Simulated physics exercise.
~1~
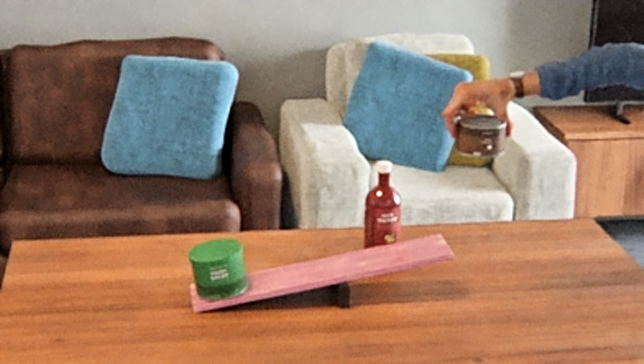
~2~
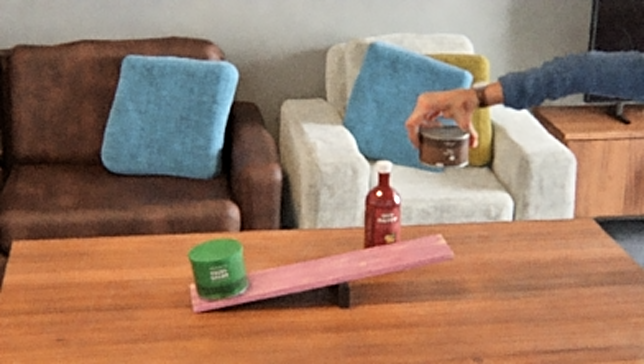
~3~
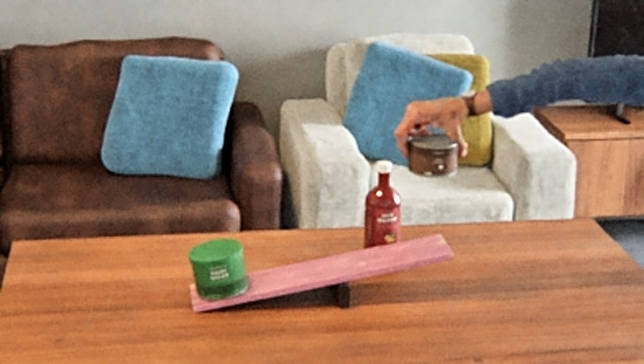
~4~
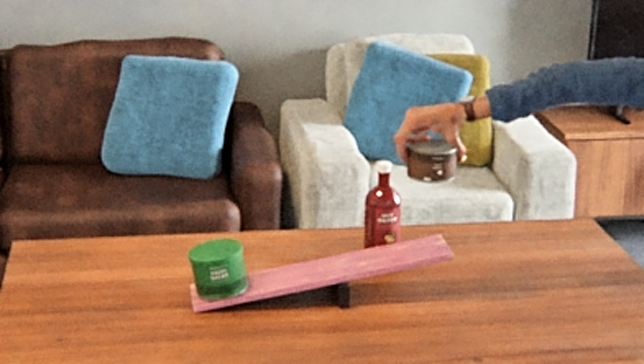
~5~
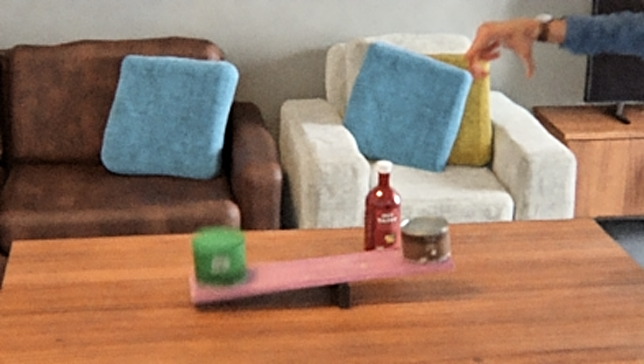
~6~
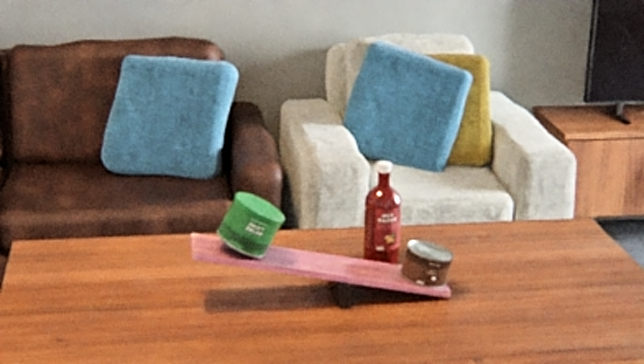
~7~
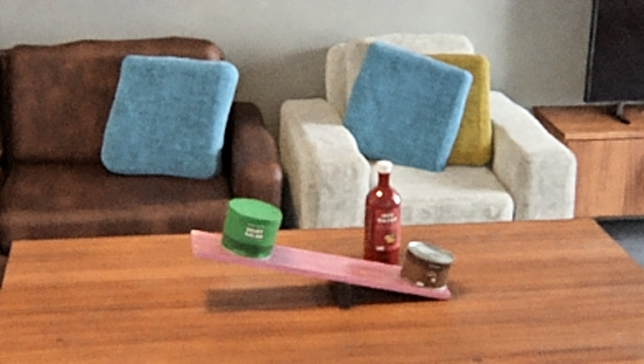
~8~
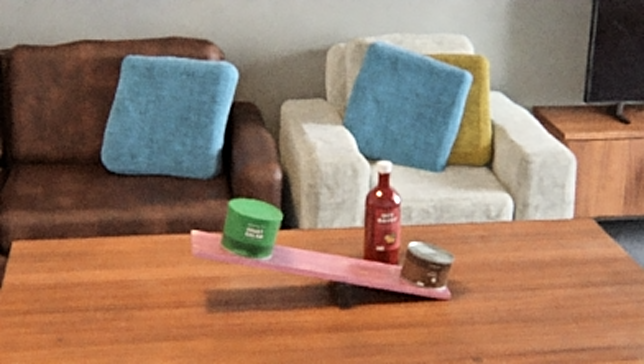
Brown tub lowered by a hand onto a pink plank's raised right end, tipping it down and lifting the green tub, which stays aboard.
